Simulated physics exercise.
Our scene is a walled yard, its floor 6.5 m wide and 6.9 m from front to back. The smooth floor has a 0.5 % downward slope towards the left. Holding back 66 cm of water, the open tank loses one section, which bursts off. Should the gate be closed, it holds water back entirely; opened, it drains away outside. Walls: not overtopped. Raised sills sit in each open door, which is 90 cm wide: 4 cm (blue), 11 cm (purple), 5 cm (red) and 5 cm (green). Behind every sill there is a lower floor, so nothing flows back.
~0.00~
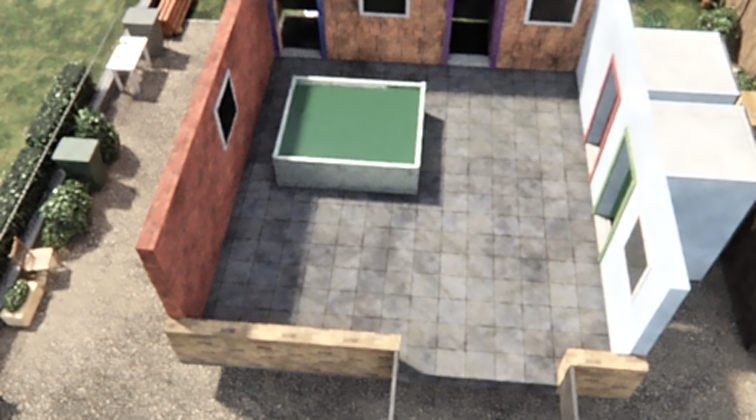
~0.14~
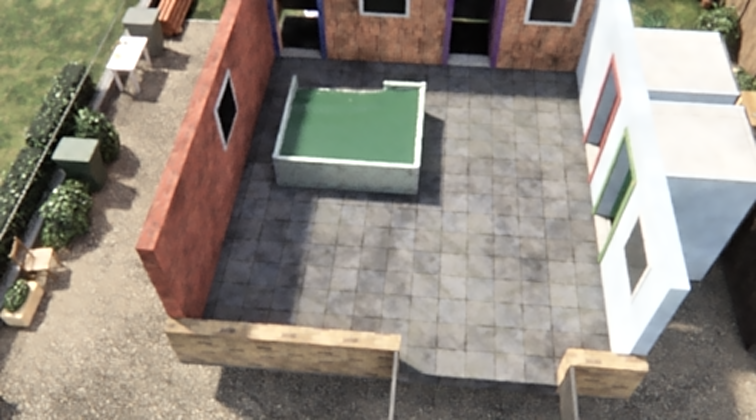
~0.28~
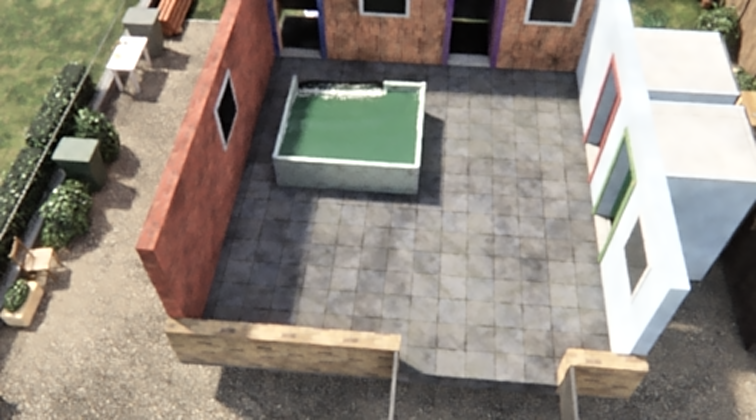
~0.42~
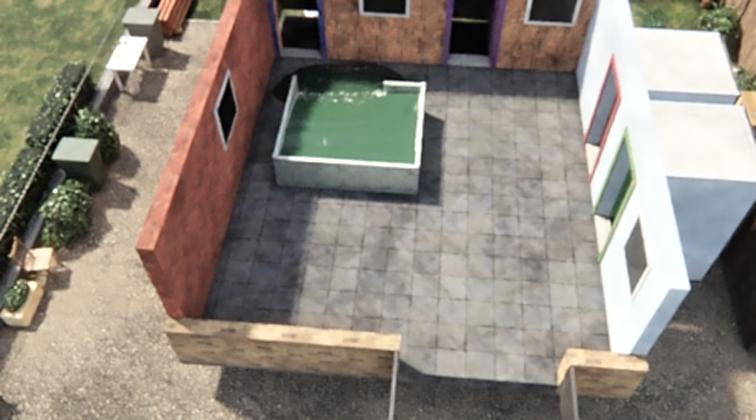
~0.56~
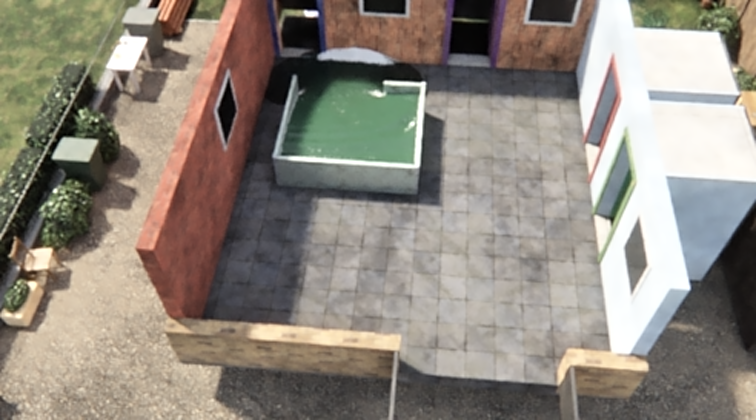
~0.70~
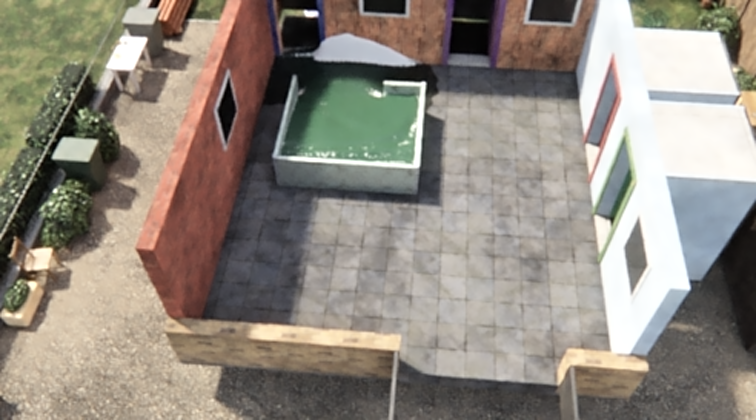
The clip opens on a walled yard with a paved floor and an open tank of green water standing still. A section of the tank's far side bursts off, and water churns out through the gap, spreading behind the tank in a dark sheet towards the back wall as the tank's level drops slightly.
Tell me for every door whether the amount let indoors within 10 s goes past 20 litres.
At the blue door the total will be higher than the limit, at the purple door the total will be lower than the limit, at the red door the total will be higher than the limit, at the green door the total will be lower than the limit.
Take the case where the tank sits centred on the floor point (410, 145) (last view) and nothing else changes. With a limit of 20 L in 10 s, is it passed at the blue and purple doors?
Blue: Too much; purple: Too much.
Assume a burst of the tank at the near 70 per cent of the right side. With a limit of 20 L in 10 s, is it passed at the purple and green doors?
Purple: Within the limit; green: Exceeding the limit.
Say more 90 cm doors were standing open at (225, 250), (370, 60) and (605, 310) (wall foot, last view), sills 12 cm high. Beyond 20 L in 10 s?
In that order: Short of it, beyond it, short of it.
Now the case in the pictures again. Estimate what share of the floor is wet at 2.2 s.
Some 25 per cent of the floor is wet.
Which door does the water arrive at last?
It is the green one.
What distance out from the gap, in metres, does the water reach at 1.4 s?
I'd say close to 3.6 m.
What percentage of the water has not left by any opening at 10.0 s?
Still there: Roughly 64 %.
After 1.4 s water covers 15 % of the floor and is deepest (56 cm) near (276, 57); blue door 32 cm at the sill, 102 L in, purple door 8 cm at the sill, 0 L in, red door not reached, green door not reached.
After 2.2 s water covers 25 % of the floor and is deepest (48 cm) near (276, 57); blue door 38 cm at the sill, 321 L in, purple door 9 cm at the sill, 0 L in, red door not reached, green door not reached.
After 3.5 s water covers 45 % of the floor and is deepest (28 cm) near (273, 68); blue door 25 cm at the sill, 607 L in, purple door 7 cm at the sill, 0 L in, red door 11 cm at the sill, 3 L in, green door not reached.
After 6.0 s water covers 70 % of the floor and is deepest (16 cm) near (270, 79); blue door 16 cm at the sill, 837 L in, purple door 5 cm at the sill, 0 L in, red door 7 cm at the sill, 30 L in, green door 5 cm at the sill, 1 L in.
After 10.0 s water covers 95 % of the floor and is deepest (8 cm) near (270, 79); blue door 8 cm at the sill, 952 L in, purple door 4 cm at the sill, 0 L in, red door 4 cm at the sill, 37 L in, green door 3 cm at the sill, 1 L in.
